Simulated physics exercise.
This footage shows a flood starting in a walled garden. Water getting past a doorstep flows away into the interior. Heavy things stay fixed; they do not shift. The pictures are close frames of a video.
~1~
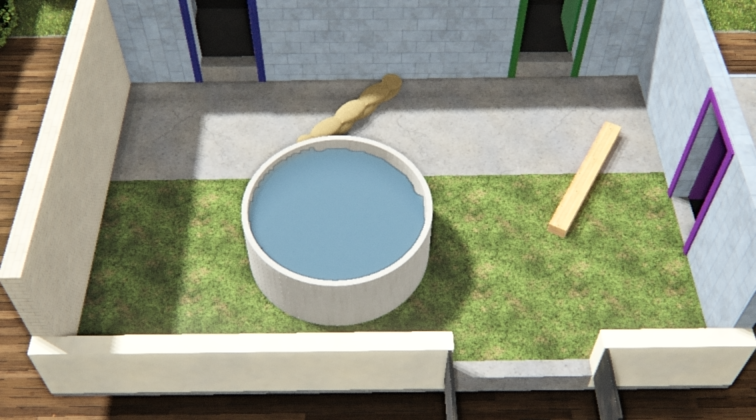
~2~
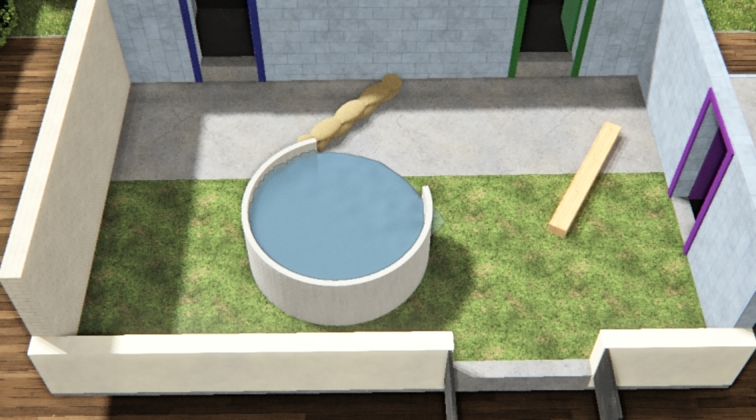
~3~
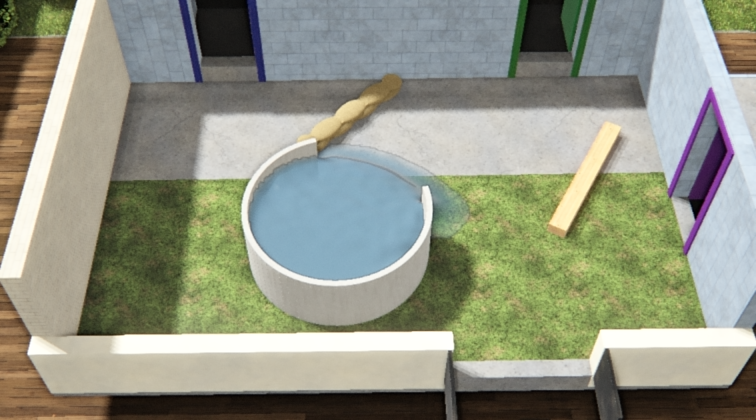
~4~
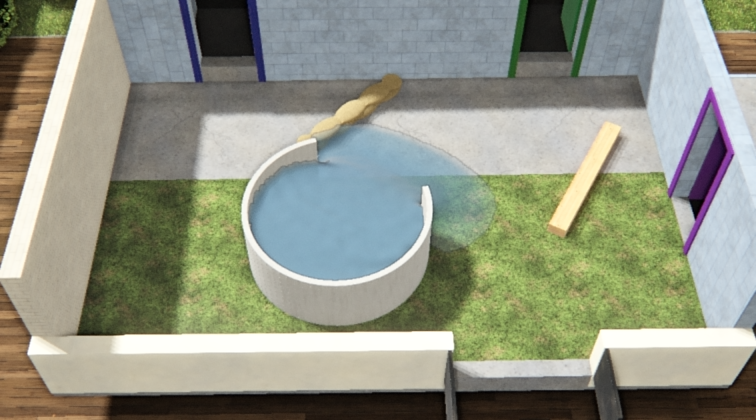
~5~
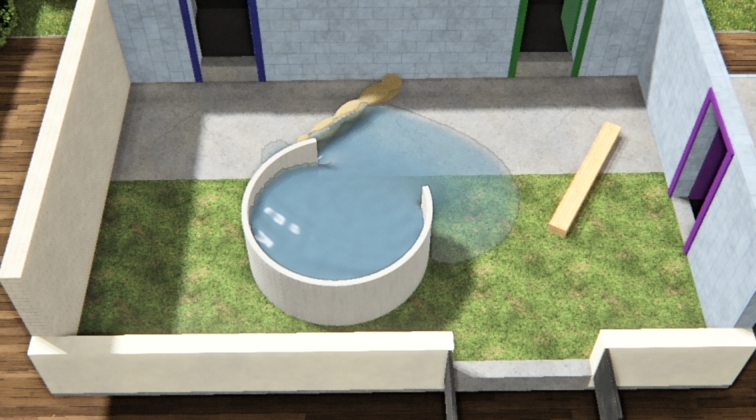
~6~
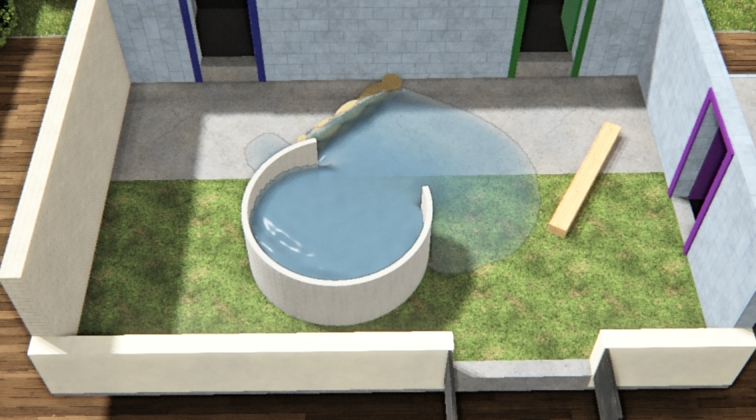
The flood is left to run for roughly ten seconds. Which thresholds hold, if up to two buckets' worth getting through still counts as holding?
The green door holds; the purple door does not hold; the blue door holds.
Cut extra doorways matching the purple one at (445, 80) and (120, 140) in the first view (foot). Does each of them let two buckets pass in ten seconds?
Exceeds the threshold, exceeds the threshold.
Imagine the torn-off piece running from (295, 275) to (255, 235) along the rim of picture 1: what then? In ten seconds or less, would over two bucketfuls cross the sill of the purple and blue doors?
Purple door: Remains below; blue door: Remains below.
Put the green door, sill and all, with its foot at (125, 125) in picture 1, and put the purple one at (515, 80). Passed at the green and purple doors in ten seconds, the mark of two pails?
So the green door ends up below and the purple door ends up above.
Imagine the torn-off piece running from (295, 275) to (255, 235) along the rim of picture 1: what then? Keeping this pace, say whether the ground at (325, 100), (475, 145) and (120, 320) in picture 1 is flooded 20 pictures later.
One after the other: No water, dry, under water.
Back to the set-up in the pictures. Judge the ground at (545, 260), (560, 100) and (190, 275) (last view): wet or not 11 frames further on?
Point by point: Inundated, inundated, not yet wet.
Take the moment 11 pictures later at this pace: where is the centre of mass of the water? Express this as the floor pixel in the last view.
Centre point: Around (430, 167).
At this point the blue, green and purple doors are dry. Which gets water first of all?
The one in green.
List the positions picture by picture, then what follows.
In the first picture, still water in the pool at (337, 210).
In the second picture, the front is at (439, 222), out from the gap on the pool's far side.
In the third picture, water pours out on the pool's far side and has run to (464, 214).
In the fourth picture, the front is at (489, 214), out from the gap on the pool's far side.
In the fifth picture, water pours out on the pool's far side and has run to (513, 207).
In the sixth picture, the front is at (527, 163), out from the gap on the pool's far side.
A moment on, water covers 40 % of the floor; the green door wet at the sill, nothing in, the purple door not reached, the blue door not reached.
Next, water covers 40 % of the floor; the green door wet at the sill, nothing in, the purple door not reached, the blue door not reached.
Then, water covers 65 % of the floor; the green door wet at the sill, nothing in, the purple door under two buckets in, the blue door wet at the sill, nothing in.
Later, water covers 75 % of the floor; the green door under two buckets in, the purple door over two buckets in, the blue door wet at the sill, nothing in.
In the end, water covers 95 % of the floor; the green door under two buckets in, the purple door over two buckets in, the blue door wet at the sill, nothing in.
